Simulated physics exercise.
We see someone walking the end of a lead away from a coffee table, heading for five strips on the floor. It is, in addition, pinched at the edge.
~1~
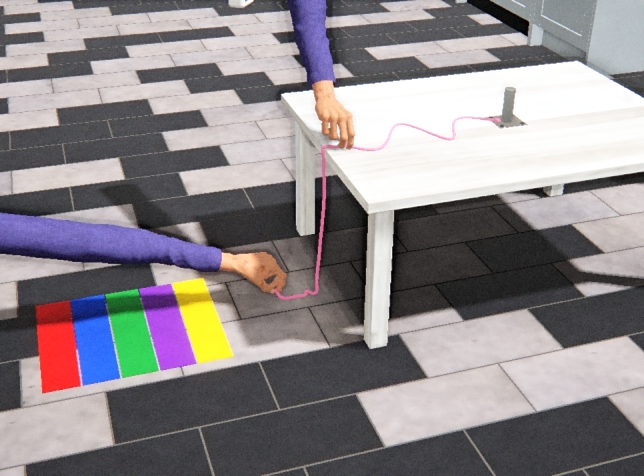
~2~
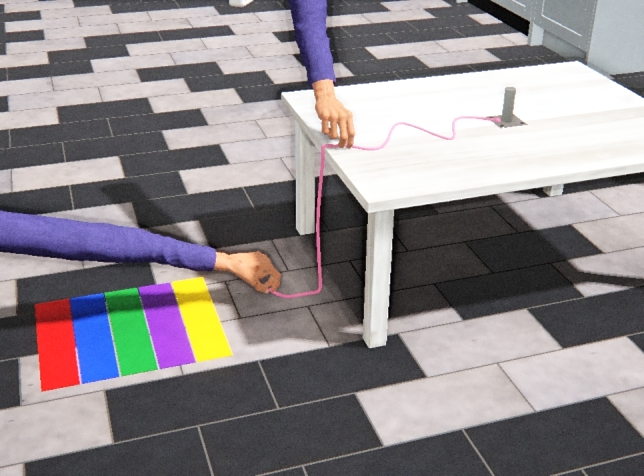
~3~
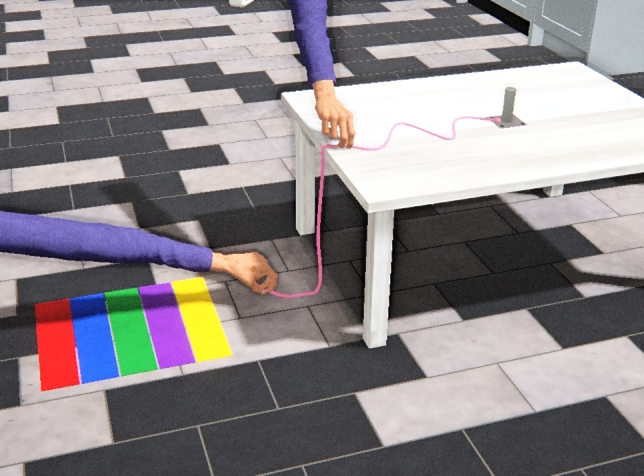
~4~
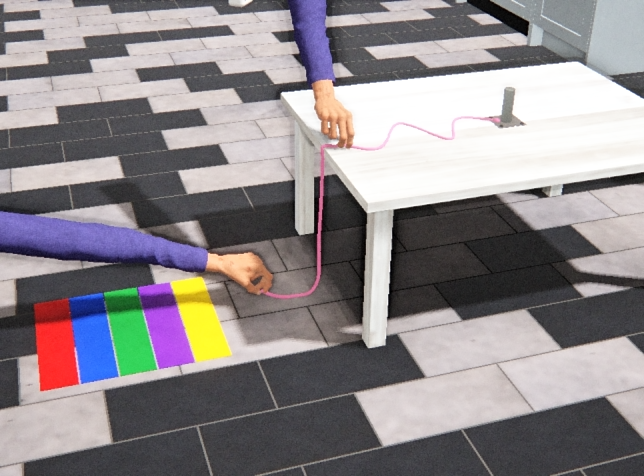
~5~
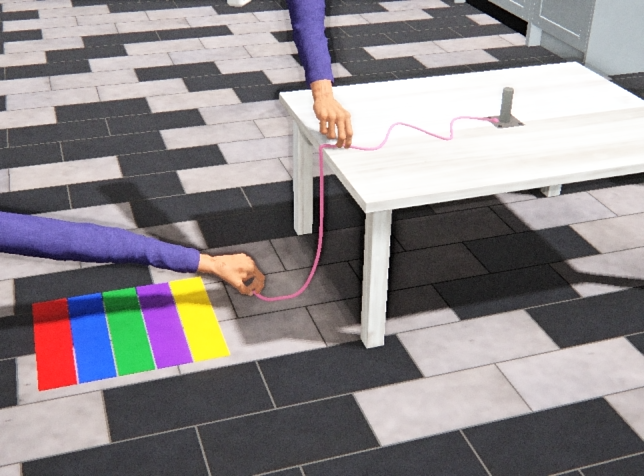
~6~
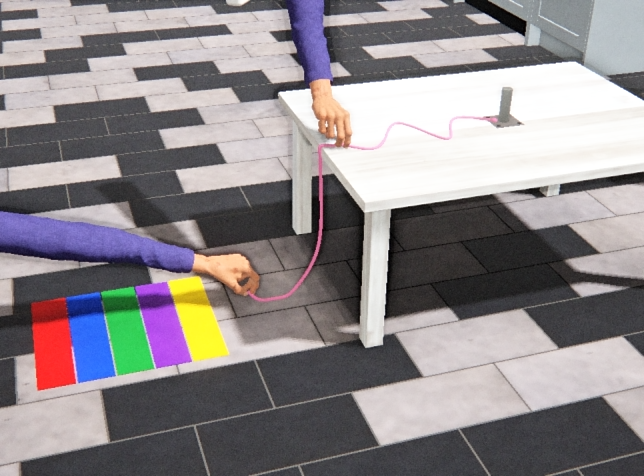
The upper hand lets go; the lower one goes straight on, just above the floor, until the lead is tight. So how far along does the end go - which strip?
Along to the red strip.
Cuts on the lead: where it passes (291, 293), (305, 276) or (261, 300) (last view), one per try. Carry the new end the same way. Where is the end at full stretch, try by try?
In that order: (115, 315), (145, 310) and (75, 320).
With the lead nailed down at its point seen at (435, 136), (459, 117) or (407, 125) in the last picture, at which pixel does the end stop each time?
Per try (px, approx.): (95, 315), (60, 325), (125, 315).
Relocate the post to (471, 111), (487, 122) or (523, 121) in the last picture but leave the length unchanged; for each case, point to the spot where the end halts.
About (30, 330), (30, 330) and (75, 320).
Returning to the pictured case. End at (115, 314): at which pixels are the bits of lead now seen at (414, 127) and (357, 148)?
Near (370, 139) and (308, 198).
A little later, end near (116, 314); over green.
Next, end near (74, 321); over blue.
When it is tight, end near (50, 325); over red. It halts on the red strip.
